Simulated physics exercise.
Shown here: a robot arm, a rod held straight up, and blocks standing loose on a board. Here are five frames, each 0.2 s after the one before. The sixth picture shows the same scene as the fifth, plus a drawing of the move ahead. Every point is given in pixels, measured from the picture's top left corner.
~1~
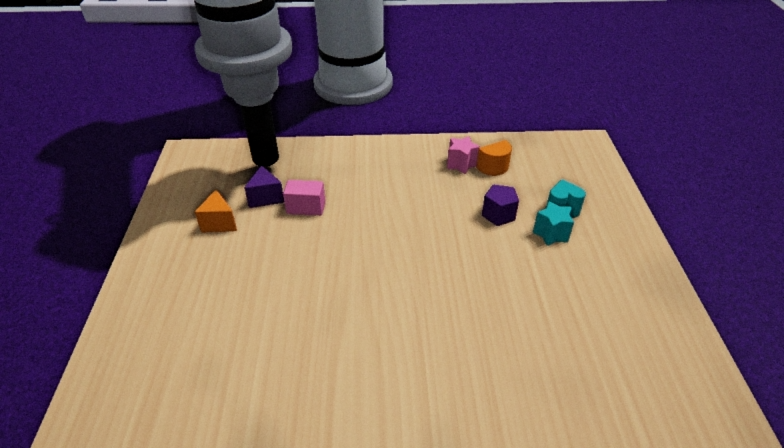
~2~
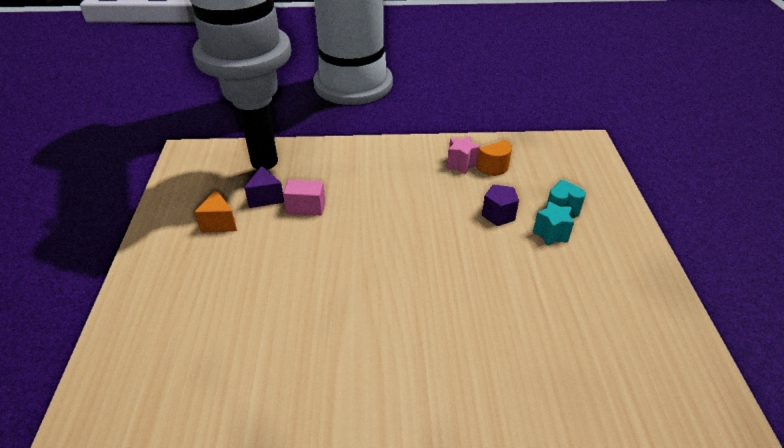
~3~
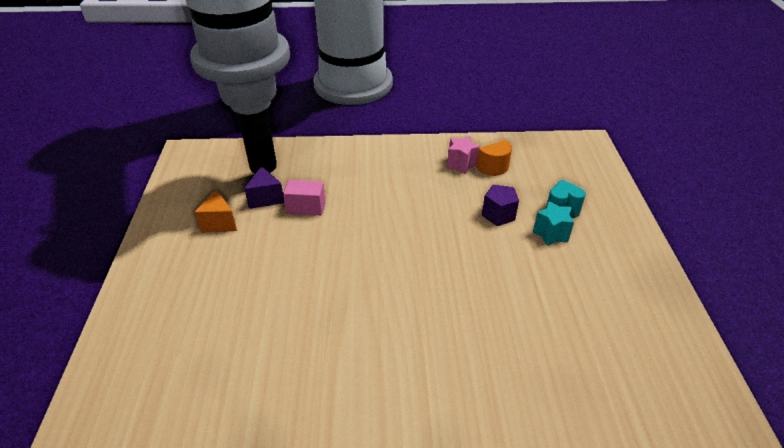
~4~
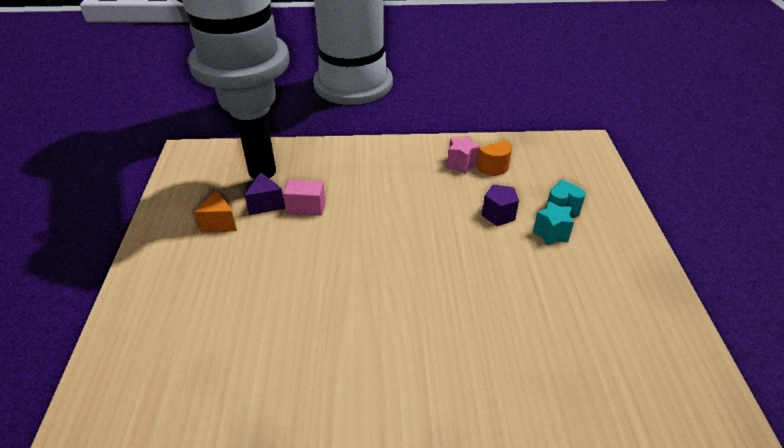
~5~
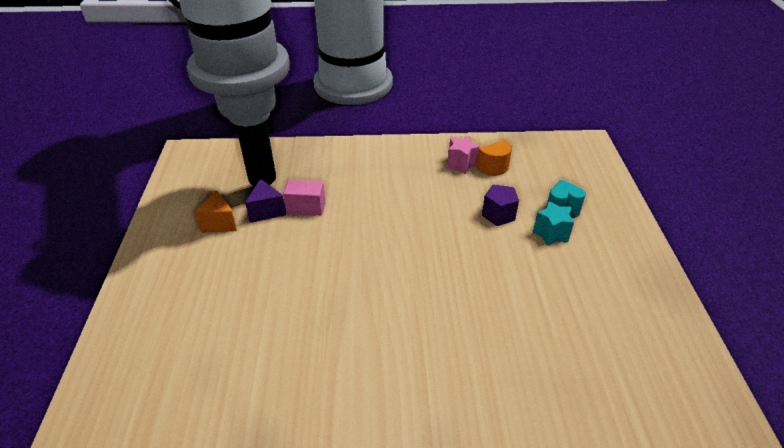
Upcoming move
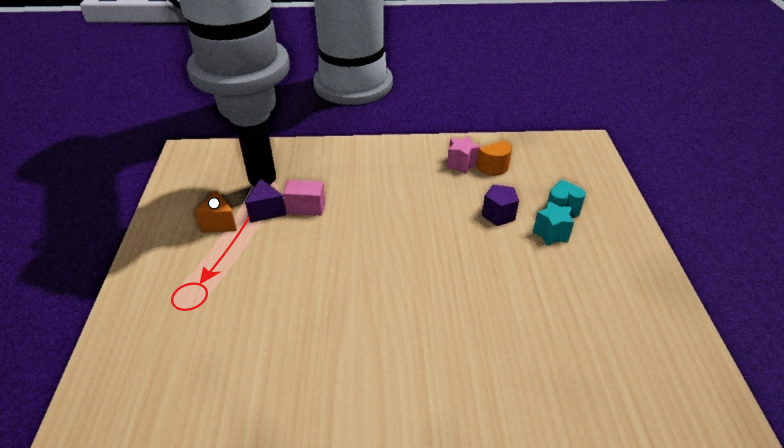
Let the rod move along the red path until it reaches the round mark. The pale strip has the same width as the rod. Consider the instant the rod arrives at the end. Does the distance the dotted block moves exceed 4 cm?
Answer: No.
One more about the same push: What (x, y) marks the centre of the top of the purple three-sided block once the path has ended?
It ends at (261, 216).
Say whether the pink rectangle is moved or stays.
At the end of the path, the pink rectangle remains in its old spot.
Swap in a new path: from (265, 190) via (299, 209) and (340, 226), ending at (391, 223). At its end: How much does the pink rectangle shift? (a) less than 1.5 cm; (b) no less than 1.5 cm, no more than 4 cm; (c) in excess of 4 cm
(c)
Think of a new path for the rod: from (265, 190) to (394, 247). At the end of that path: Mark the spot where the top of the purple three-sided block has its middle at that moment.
In the picture, it is at (270, 203).
The line goes from (265, 190) over (235, 239) to (190, 296); the dot is on the orange three-sided block.
The first path, step by step. One third of the way, rod at (244, 212); purple three-sided block at (263, 212), turned 85° anticlockwise.
Two thirds of the way, rod at (218, 248); orange three-sided block at (207, 210), turned 50° clockwise; purple three-sided block at (261, 216), turned 115° anticlockwise.
At the end, rod at (186, 286); orange three-sided block at (207, 210), turned 50° clockwise; purple three-sided block at (261, 216), turned 115° anticlockwise; pink rectangle unmoved.
